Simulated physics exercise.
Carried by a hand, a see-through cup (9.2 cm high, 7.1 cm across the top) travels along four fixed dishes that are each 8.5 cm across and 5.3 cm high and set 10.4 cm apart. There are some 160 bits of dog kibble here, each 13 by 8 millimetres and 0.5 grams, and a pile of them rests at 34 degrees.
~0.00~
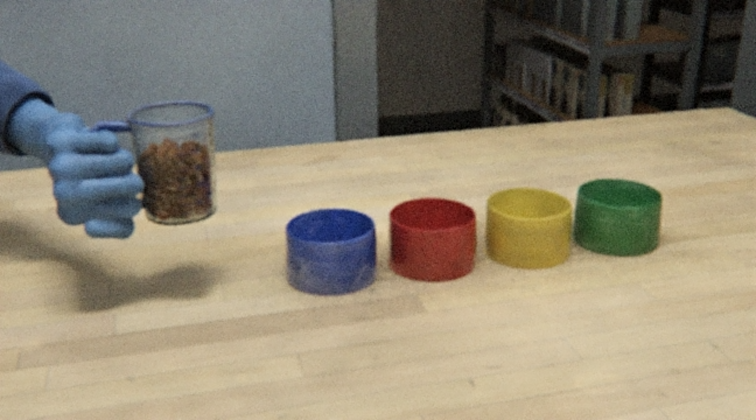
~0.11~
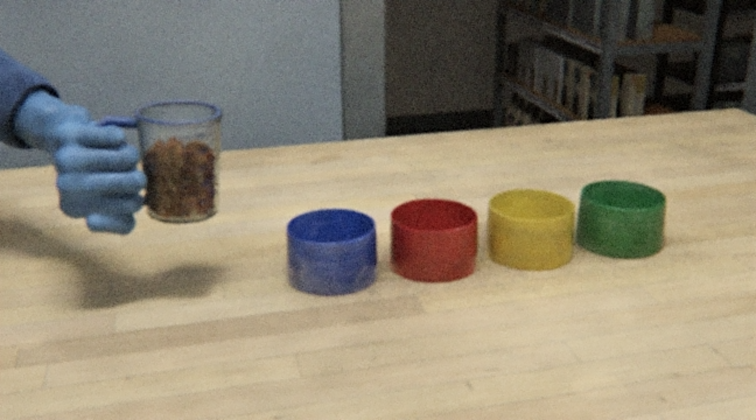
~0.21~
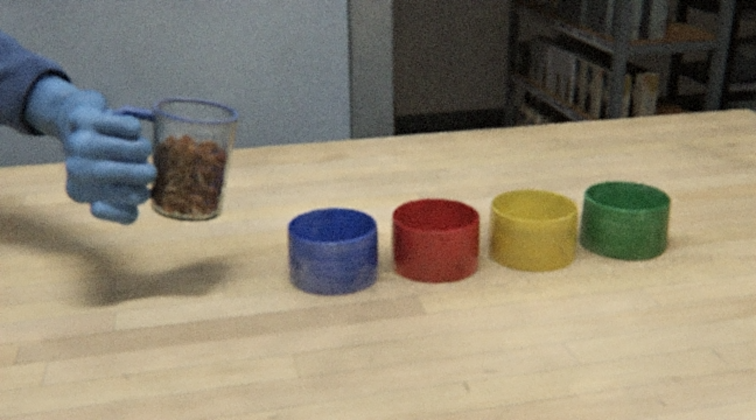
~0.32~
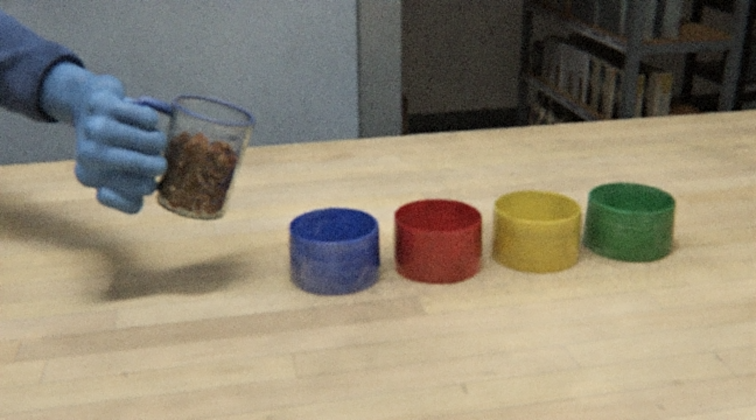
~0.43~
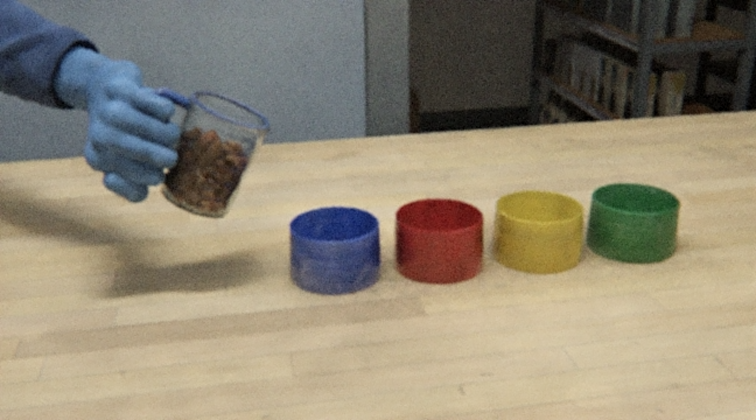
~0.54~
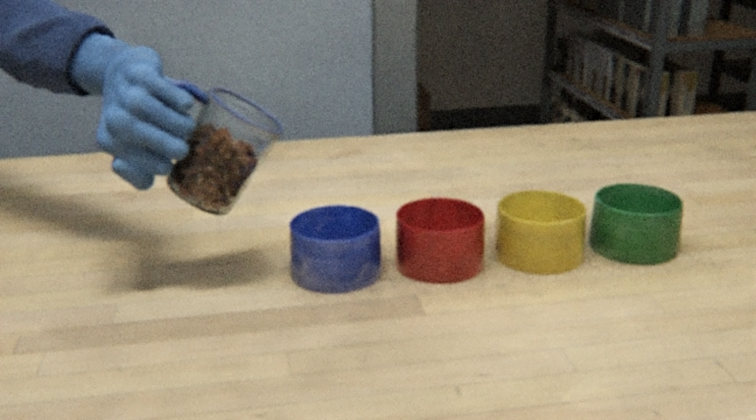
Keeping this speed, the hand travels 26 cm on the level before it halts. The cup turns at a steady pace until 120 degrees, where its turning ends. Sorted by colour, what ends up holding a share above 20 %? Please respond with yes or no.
Red dish yes, blue dish no, green dish no, yellow dish no, counter yes.
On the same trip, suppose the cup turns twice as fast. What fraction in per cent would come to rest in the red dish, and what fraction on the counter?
Then red ends at 0 and the counter at 0.
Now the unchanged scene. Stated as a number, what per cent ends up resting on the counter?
I'd reckon around 40 per cent.
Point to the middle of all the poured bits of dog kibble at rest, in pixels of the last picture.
Resting centre estimate: Around (419, 255).
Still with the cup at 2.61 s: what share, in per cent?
Around 0 per cent of the load.
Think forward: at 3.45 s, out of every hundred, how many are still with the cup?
About 0 percent.
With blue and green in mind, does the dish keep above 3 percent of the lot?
For blue, it does; for green, it does not.
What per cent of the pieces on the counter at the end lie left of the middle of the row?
Fraction on that side: Around 100 %.
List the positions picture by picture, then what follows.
In the first frame, cup at (176, 163), tilt 0 degrees, lip at (212, 111), moved 0.0 cm; middle of the pieces at (177, 178); blue dish at (331, 226); red dish at (433, 214); yellow dish at (529, 203); green dish at (620, 193).
In the second frame, cup at (181, 162), tilt 3 degrees, lip at (220, 112), moved 0.4 cm; middle of the pieces at (180, 177).
In the third frame, cup at (191, 160), tilt 11 degrees, lip at (237, 115), moved 1.3 cm; middle of the pieces at (189, 175).
In the fourth frame, cup at (203, 158), tilt 18 degrees, lip at (253, 120), moved 2.1 cm; middle of the pieces at (198, 173).
In the fifth frame, cup at (213, 156), tilt 25 degrees, lip at (268, 124), moved 3.0 cm; middle of the pieces at (206, 170).
In the sixth frame, cup at (223, 153), tilt 33 degrees, lip at (282, 129), moved 3.9 cm; middle of the pieces at (215, 166); blue dish at (335, 223); red dish at (440, 215); yellow dish at (541, 207); green dish at (639, 199). The cup turns about 70 degrees a second and travels 8 cm a second.
After 1.78 s, tilt 118 degrees; cup holds 75 %, blue 5 %.
After 2.61 s, tilt 120 degrees; cup holds 0 %, red 55 %, blue 5 %.
After 3.45 s, tilt 120 degrees; cup holds 0 %, red 55 %, blue 5 %.
At rest (3.8 s), red 55 %, blue 5 %, green 0 %, yellow 0 %, counter 40 %.
